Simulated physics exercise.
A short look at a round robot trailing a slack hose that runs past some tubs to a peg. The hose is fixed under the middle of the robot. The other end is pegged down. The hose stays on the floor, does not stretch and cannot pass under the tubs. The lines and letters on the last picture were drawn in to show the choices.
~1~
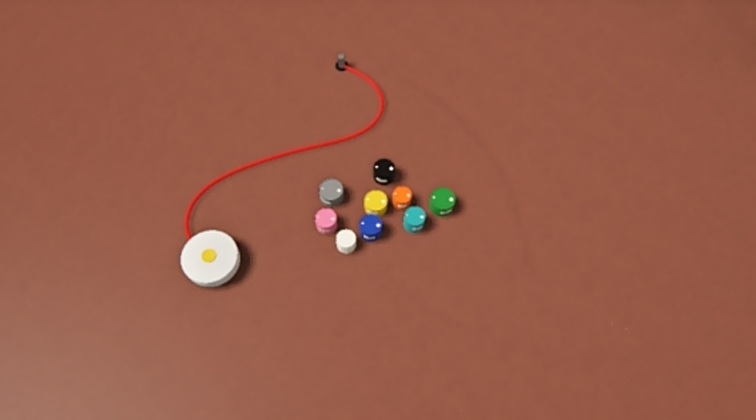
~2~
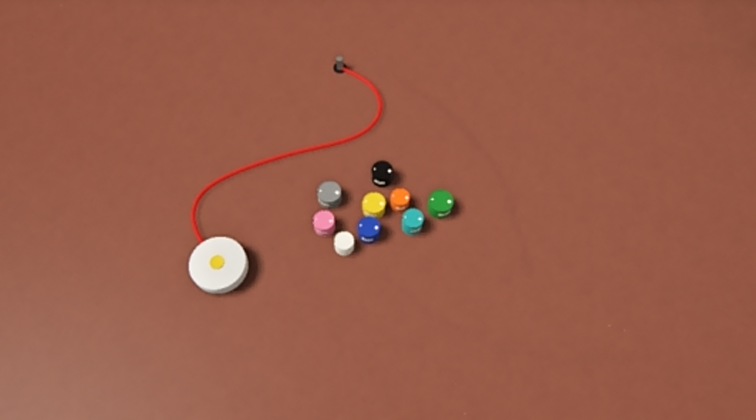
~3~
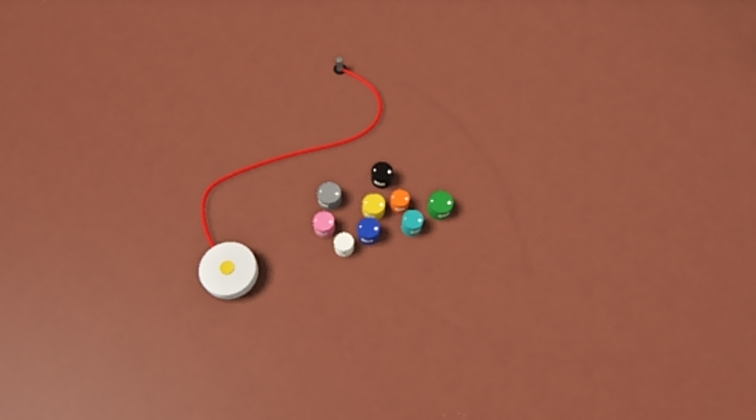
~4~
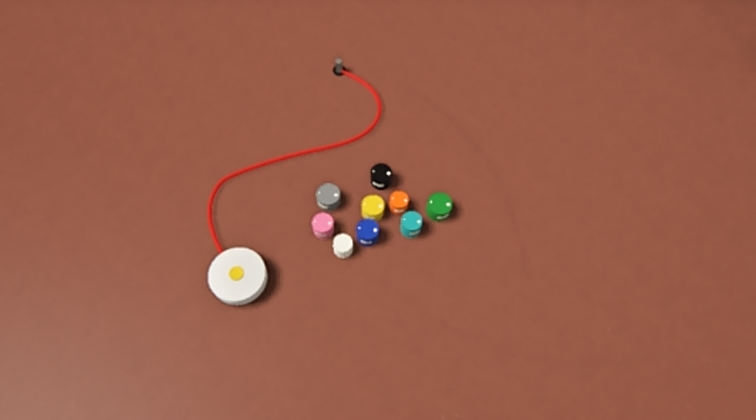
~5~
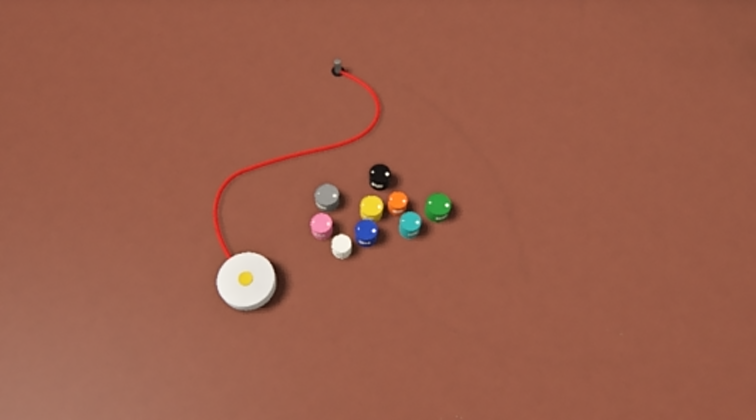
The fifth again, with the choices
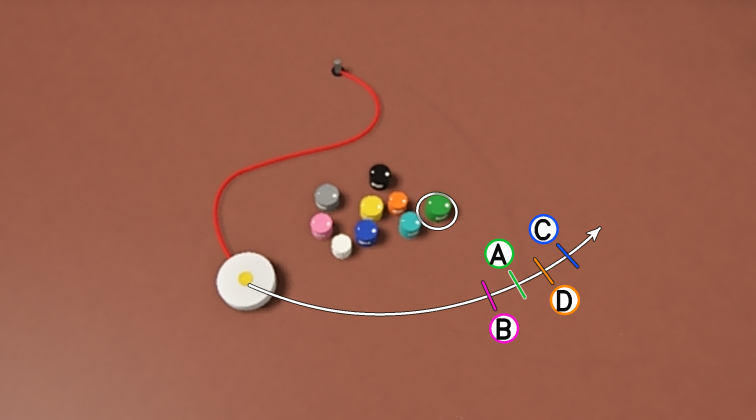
At the start, a round white device with a yellow centre sits left of a cluster of small coloured tubs, trailing a curving red cord pegged down above. The device slides a short way right and toward the viewer, drawing the near part of the cord along, while the tubs stay grouped.
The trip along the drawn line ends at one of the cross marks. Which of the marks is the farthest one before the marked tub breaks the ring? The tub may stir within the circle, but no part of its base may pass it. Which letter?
All is well up to C.
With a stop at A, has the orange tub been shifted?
No.
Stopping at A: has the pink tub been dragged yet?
Yes.
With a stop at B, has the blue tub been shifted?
No.
On the marked copy, A at (517, 284); B at (489, 296); C at (568, 256); D at (544, 271); the ring at (437, 211); the route from (249, 285) via (446, 308) to (600, 228).
With C. Early on, robot (363, 311); green tub (438, 208).
Further on, robot (485, 295); green tub (438, 208).
At the end, robot (570, 252); orange tub (410, 200); yellow tub (391, 192); turquoise tub (421, 221); blue tub (401, 216); black tub (384, 174); white tub (382, 208); grey tub (361, 177); green tub (438, 208); pink tub (370, 194); the green tub is still in its ring.
As for the rest, A is safe but short; B is safe but short; D is safe but short.
